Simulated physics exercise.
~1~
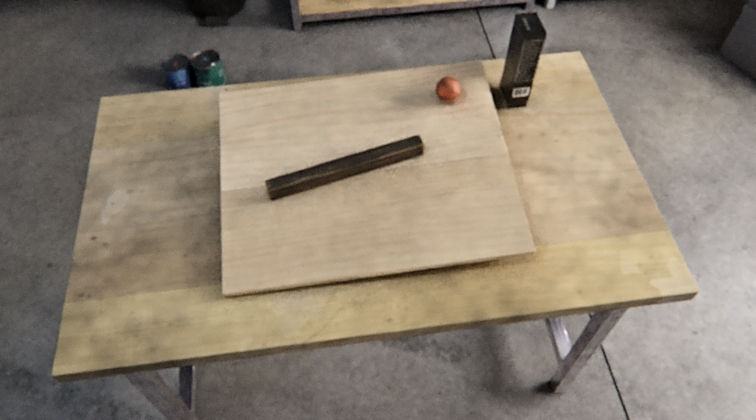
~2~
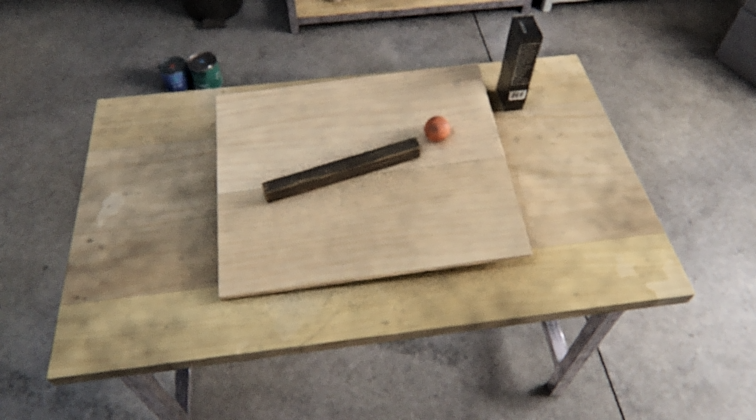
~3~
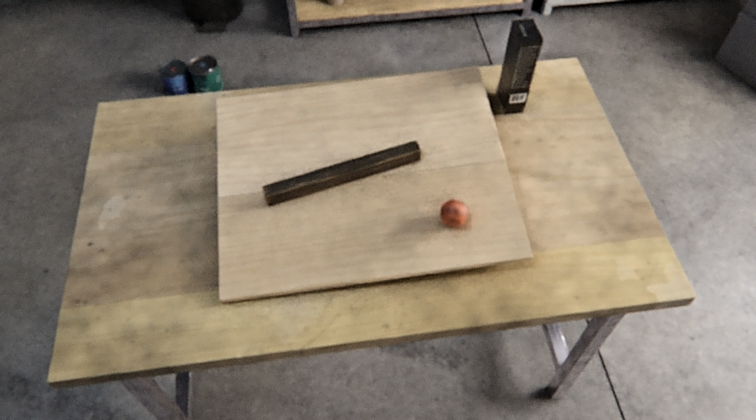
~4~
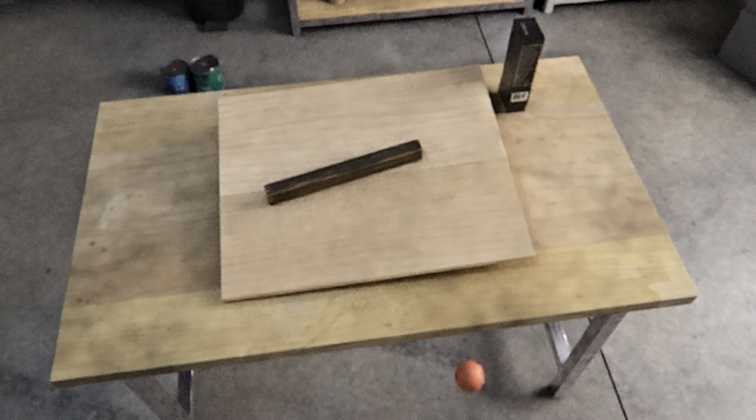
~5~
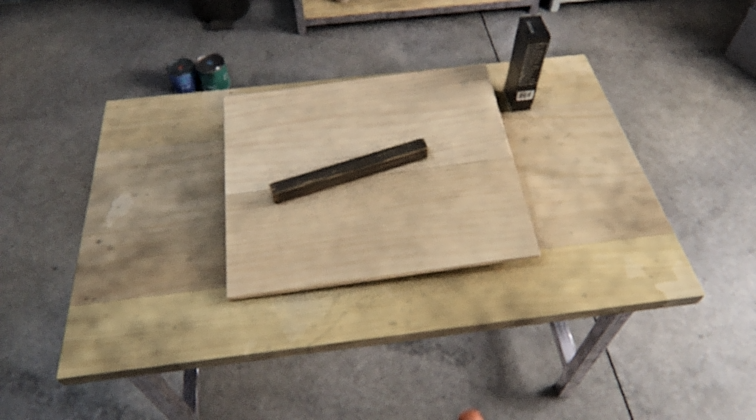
The video shows an orange ball moving down a tilted wooden board on a table, passing the right end of a dark fixed bar, then going over the near edge and dropping toward the floor until it is almost out of view, while a black carton stays standing.
